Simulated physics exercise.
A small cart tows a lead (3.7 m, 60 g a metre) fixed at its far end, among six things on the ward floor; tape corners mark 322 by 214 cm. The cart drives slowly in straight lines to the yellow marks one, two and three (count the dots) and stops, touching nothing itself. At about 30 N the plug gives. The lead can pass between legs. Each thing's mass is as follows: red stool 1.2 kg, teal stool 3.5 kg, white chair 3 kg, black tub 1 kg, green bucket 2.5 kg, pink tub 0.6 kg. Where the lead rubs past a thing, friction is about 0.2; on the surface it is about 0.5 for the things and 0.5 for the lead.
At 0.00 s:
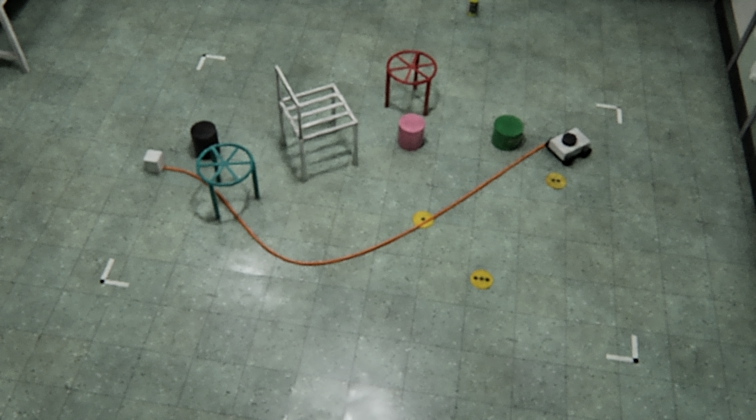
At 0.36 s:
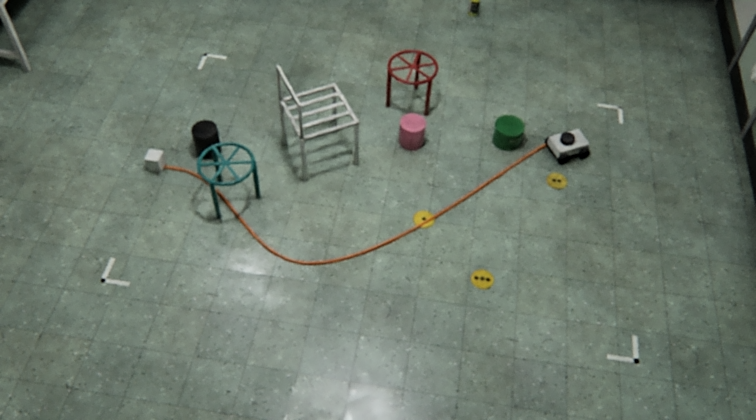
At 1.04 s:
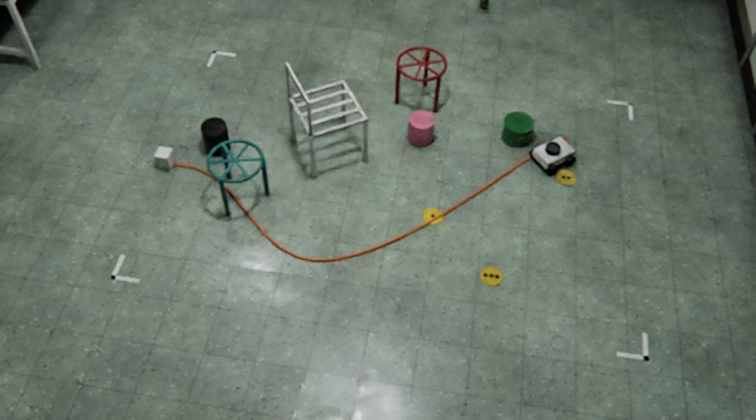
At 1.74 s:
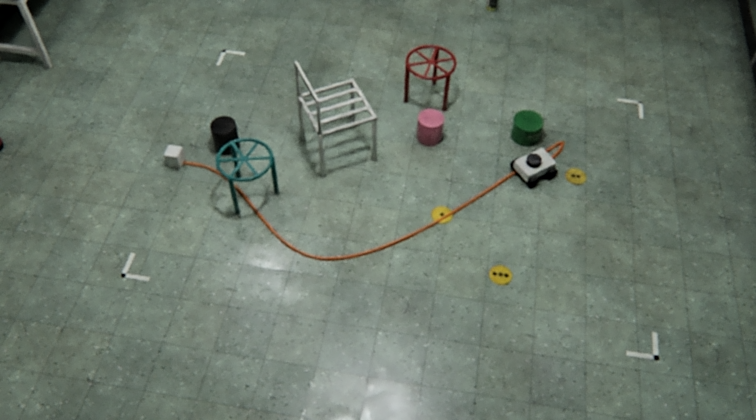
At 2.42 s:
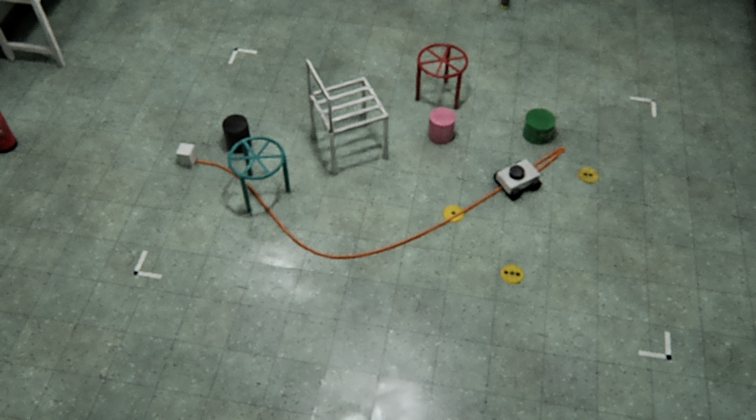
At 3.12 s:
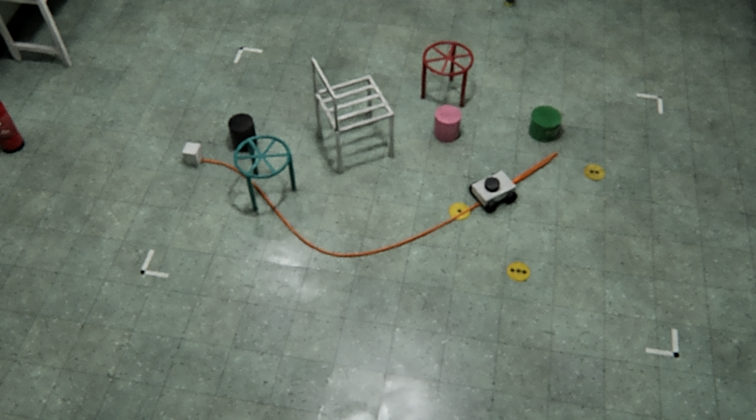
A white chair stands near stools while a small cart rolls left along an orange lead.
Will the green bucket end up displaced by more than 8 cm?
No, I expect it won't go far.
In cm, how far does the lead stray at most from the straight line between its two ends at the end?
80 cm.
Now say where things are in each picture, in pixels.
In the first picture, green bucket (509, 125); marks (423, 220) (556, 181) (482, 279); lead runs through (266, 247) (376, 247) (464, 198) (537, 149); cart (573, 148).
In the second picture, lead runs through (377, 247) (538, 149); cart (572, 149).
In the third picture, lead runs through (385, 244); cart (557, 157).
In the fourth picture, lead runs through (394, 243) (557, 145); cart (539, 168).
In the fifth picture, lead runs through (406, 241) (560, 152); cart (523, 180).
In the sixth picture, green bucket (547, 116); lead runs through (302, 239) (412, 239) (541, 166); cart (499, 192).
After 4.8 s, cart at (500, 199), lead slack at the fixed end; nothing else has moved.
After 6.5 s, cart at (580, 175), lead slack at the fixed end; nothing else has moved.
After 8.2 s, cart at (559, 217), lead slack at the fixed end; nothing else has moved.
After 9.9 s, cart at (519, 270), lead slack at the fixed end; nothing else has moved.
After 10.3 s, cart at (519, 270), lead slack at the fixed end; green bucket 0 cm off its start at (547, 116).
